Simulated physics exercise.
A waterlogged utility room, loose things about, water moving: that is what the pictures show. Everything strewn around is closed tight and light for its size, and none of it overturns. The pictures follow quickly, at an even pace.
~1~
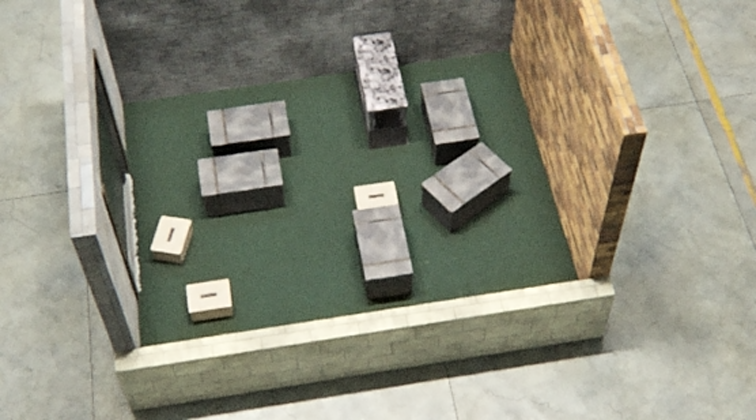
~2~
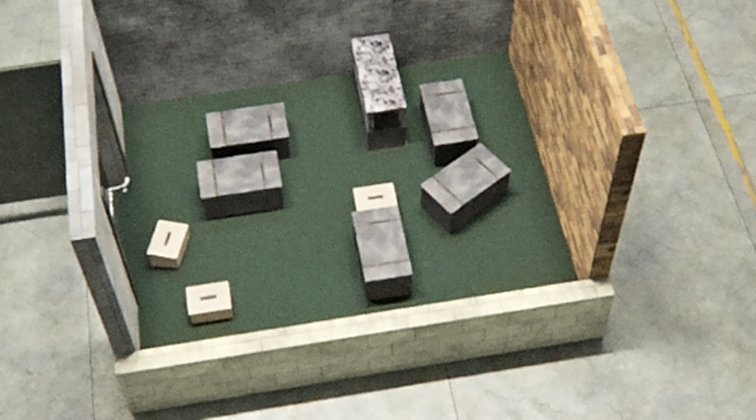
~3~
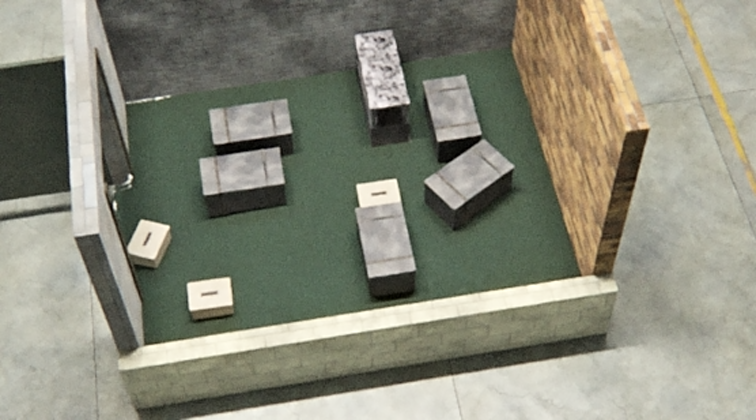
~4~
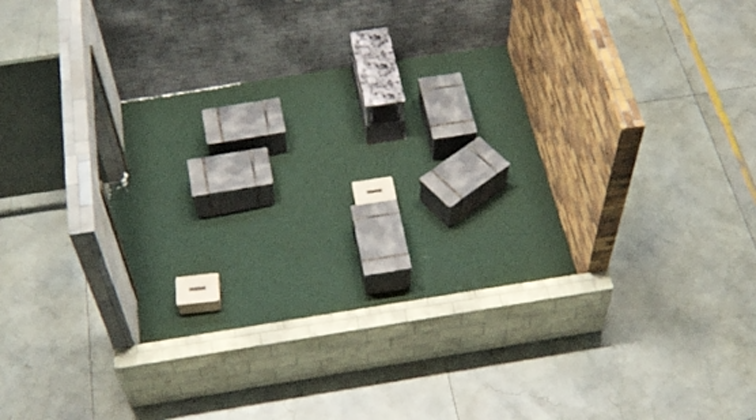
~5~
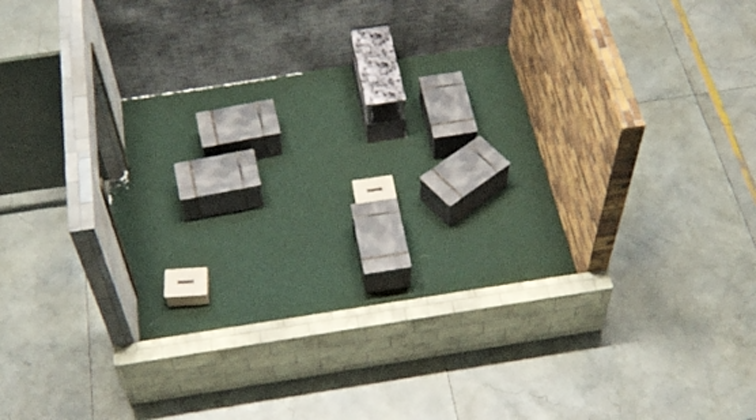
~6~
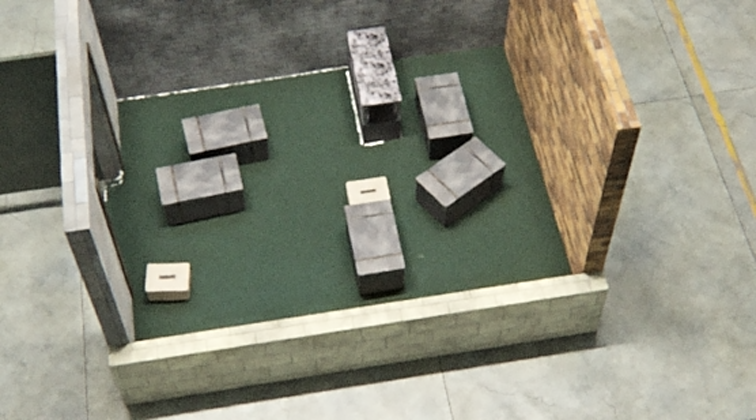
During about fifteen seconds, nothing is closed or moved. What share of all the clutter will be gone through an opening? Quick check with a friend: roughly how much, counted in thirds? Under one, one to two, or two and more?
I expect the portion to fall at two thirds or beyond.
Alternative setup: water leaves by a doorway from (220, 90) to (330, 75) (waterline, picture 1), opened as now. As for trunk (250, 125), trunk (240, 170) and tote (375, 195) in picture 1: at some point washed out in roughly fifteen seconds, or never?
First one exits, second exits, third exits.
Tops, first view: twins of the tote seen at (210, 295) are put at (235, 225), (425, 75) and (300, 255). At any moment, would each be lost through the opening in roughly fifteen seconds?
In that order: Through, kept in, yes.
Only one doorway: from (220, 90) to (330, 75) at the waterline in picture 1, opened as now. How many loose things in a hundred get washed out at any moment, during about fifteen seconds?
Roughly 60 %.
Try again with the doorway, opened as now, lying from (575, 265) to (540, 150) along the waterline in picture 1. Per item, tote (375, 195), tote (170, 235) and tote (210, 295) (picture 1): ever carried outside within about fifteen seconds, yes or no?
Per item as listed - swept away, not lost, not lost.
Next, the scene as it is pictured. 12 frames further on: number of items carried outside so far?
4.
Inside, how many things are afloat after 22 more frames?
2 in all.
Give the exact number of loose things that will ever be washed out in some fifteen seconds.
I count 6 of them.
A moment on, 1 of 8 are out; 7 afloat.
Next, 4 of 8 are out; 4 afloat.
Later, 6 of 8 are out; 2 afloat.
In the end, 6 of 8 are out; 2 afloat.
